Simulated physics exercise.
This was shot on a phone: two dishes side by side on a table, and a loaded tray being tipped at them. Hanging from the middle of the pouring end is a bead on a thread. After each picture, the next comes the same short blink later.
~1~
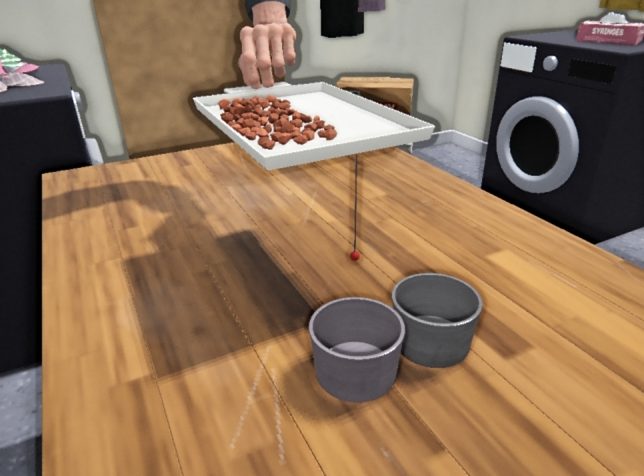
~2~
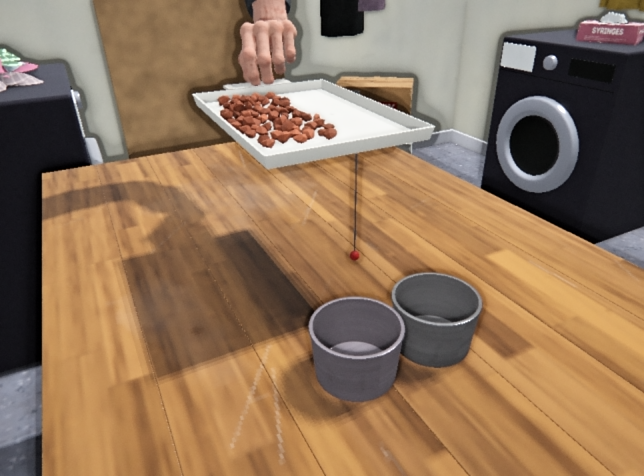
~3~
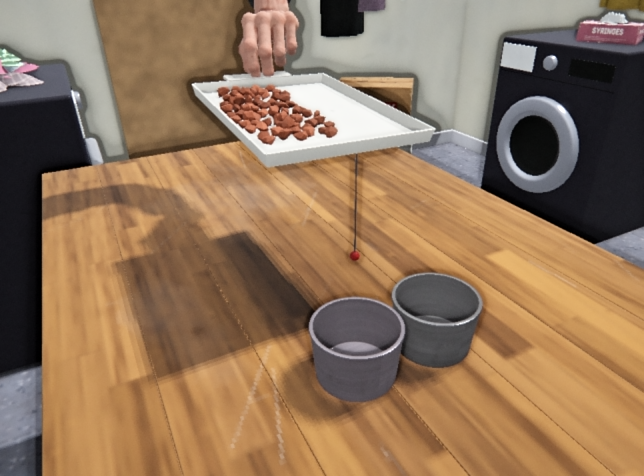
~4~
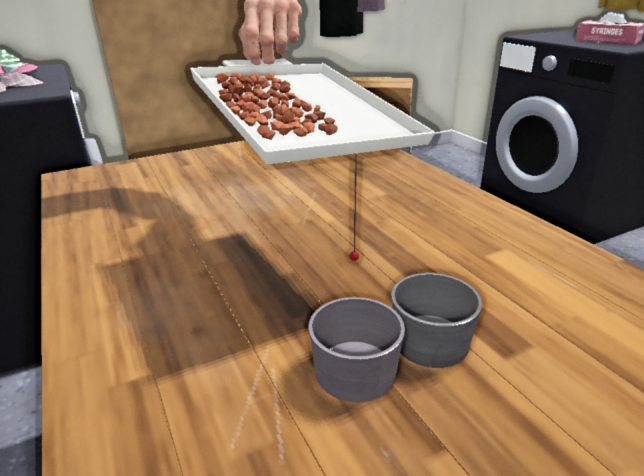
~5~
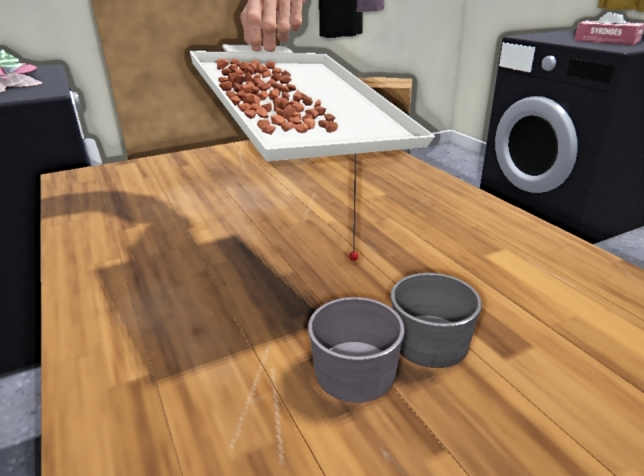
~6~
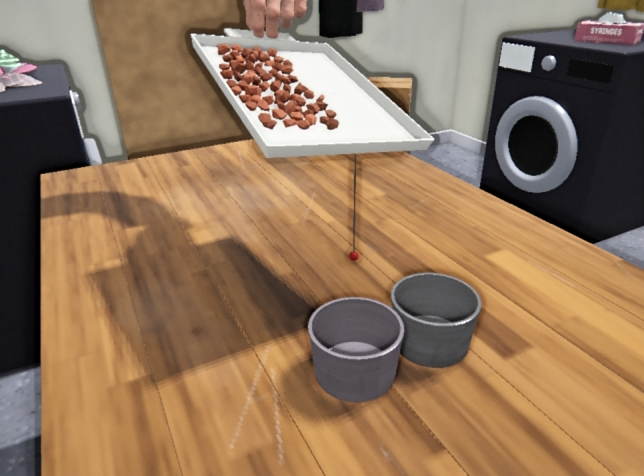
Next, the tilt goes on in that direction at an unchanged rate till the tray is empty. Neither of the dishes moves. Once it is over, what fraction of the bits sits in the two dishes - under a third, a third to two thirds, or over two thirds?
Below a third.
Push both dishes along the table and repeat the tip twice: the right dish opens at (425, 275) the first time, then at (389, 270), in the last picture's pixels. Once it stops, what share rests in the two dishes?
First position: Some 40 %; second position: Some 40 %.
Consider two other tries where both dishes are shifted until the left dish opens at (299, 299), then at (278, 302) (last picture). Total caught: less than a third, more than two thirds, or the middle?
The two tries come out as under a third and under a third in turn.
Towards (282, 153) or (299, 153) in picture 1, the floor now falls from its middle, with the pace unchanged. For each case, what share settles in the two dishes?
In order: About 0, then 10 percent.
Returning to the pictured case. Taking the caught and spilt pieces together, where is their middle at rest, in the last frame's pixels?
The centre settles at about (432, 295).
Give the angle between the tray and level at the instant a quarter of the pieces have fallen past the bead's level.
Angle: Close to 70°.
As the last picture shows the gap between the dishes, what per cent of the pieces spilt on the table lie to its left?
Estimate: About 30 in every hundred.
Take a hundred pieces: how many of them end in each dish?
Left dish around 0, right dish around 10, both in a hundred.
Just after the last frame, tray tipped steeply; the larger part on the tray; about a tenth in the air.
A moment on, tray tipped past a quarter turn; roughly half on the tray; about a tenth in the right dish; roughly half outside both; about a tenth in the air.
Further on, tray tipped past a quarter turn; about a tenth in the right dish; almost all outside both.
When it is over, tray tipped past a quarter turn; not one in the left dish; about a tenth in the right dish; almost all outside both.
